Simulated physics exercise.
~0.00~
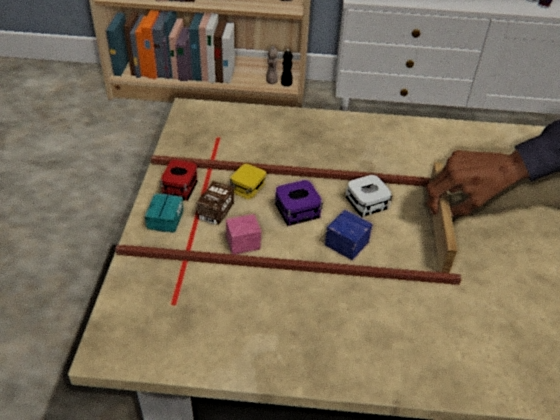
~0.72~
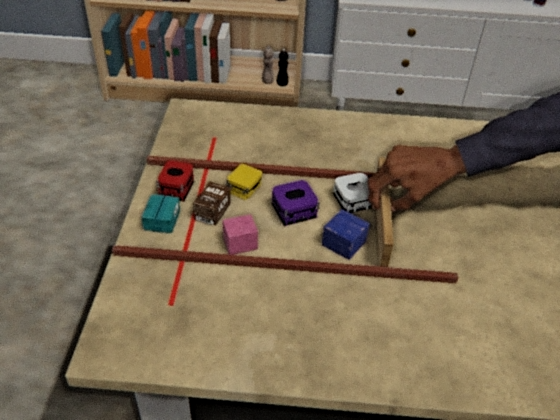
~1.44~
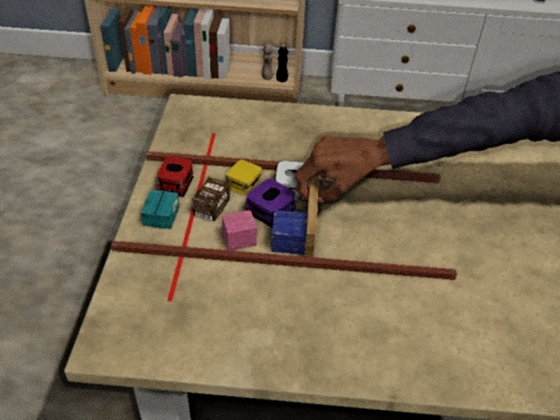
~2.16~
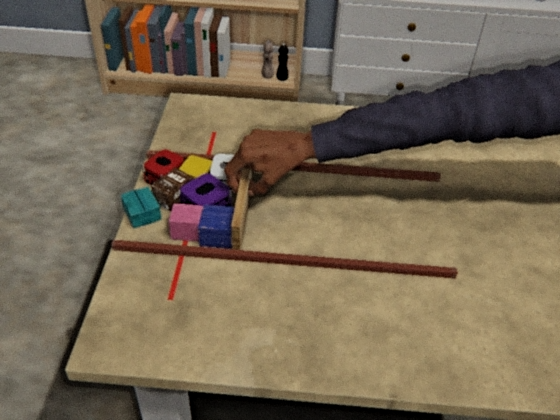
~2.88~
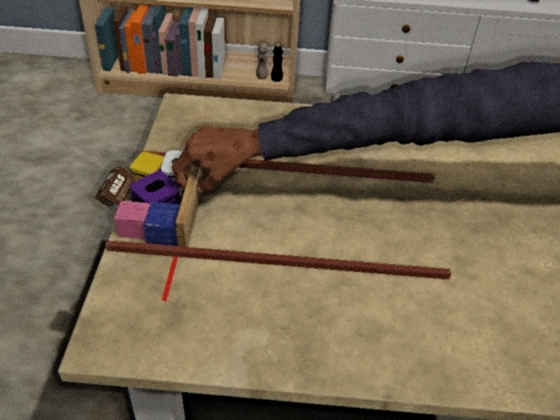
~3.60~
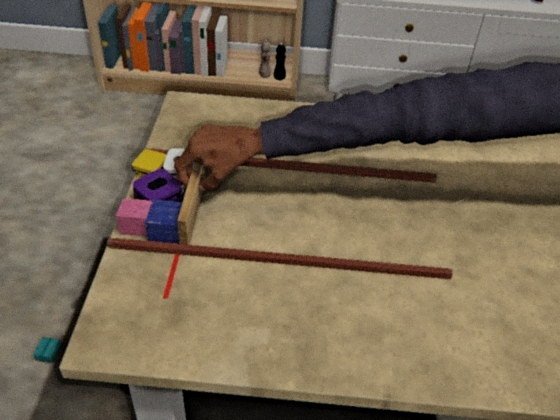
On a tabletop between two dark red rails, a hand slid an upright board leftward, bunching colourful blocks and cases together and pushing them past a red line, until the brown, red and turquoise ones dropped off the edge and the rest stayed on.
